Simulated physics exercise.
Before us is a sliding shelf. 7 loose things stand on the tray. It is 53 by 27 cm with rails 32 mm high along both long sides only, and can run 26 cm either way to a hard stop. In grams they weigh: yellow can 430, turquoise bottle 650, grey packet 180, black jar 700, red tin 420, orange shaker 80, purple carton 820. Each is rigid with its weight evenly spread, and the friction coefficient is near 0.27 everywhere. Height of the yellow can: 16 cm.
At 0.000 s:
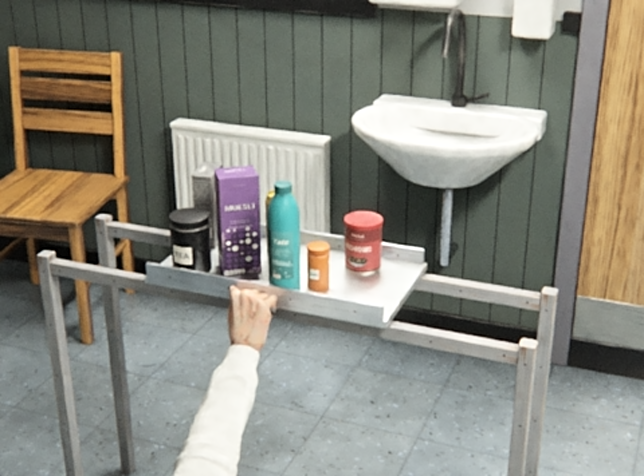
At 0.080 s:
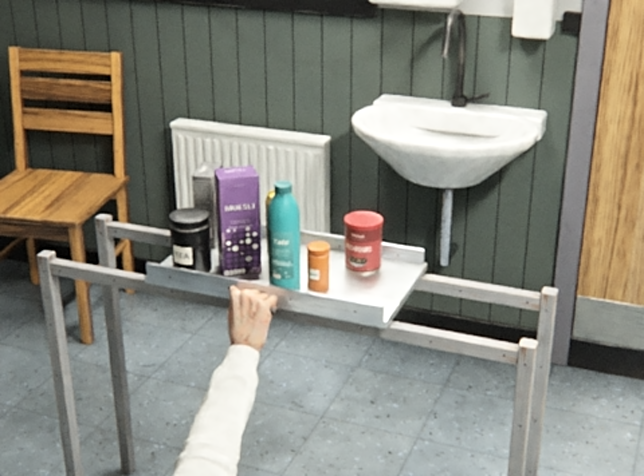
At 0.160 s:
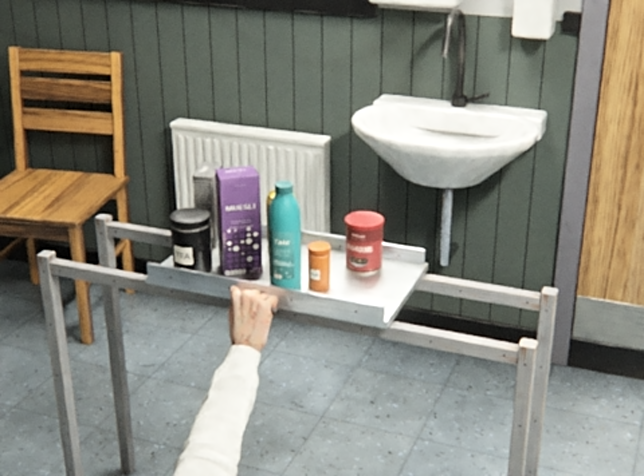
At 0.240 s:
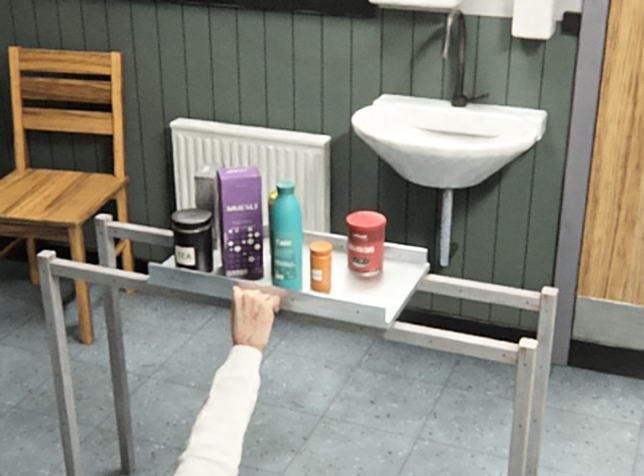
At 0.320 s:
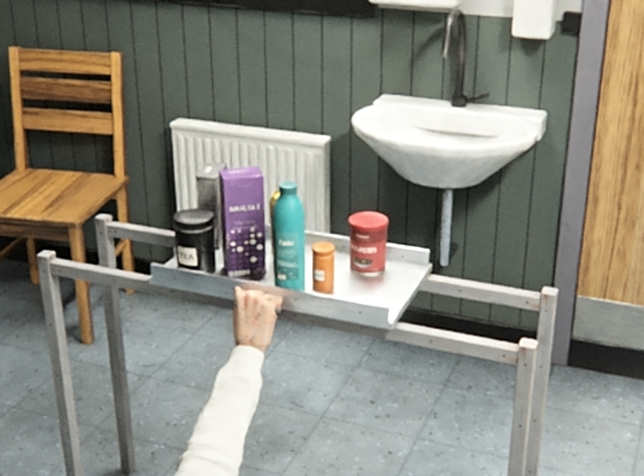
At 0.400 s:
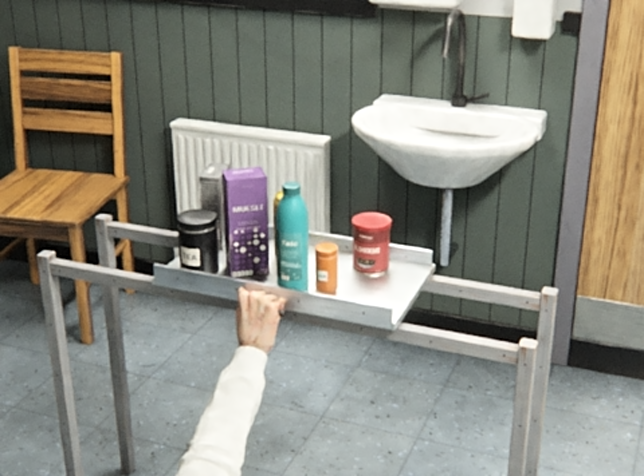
In this clip, a hand grips the front edge of a tray holding a purple carton, a turquoise bottle, a red tin and other containers, staying nearly still at first, then sliding it slightly to the right along its rails.
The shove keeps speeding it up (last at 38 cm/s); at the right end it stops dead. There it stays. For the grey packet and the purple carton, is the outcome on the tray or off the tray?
The grey packet remains aboard; the purple carton remains aboard.
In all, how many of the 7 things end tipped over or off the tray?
In all, 0.
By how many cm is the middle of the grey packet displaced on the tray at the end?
About 2 cm.
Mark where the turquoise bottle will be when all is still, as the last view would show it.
Around (419, 261).
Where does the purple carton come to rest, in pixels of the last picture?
Near (364, 241).
Around 1.30 s, tray has slid 22 cm right.
Around 1.50 s, tray has slid 26 cm right; grey packet shifted 2 cm near (324, 222); purple carton shifted 2 cm near (363, 241); turquoise bottle shifted 2 cm.
Finally (2.0 s), all 7 still in place (within 5 cm). In the last view, grey packet near (325, 223), purple carton near (364, 241).
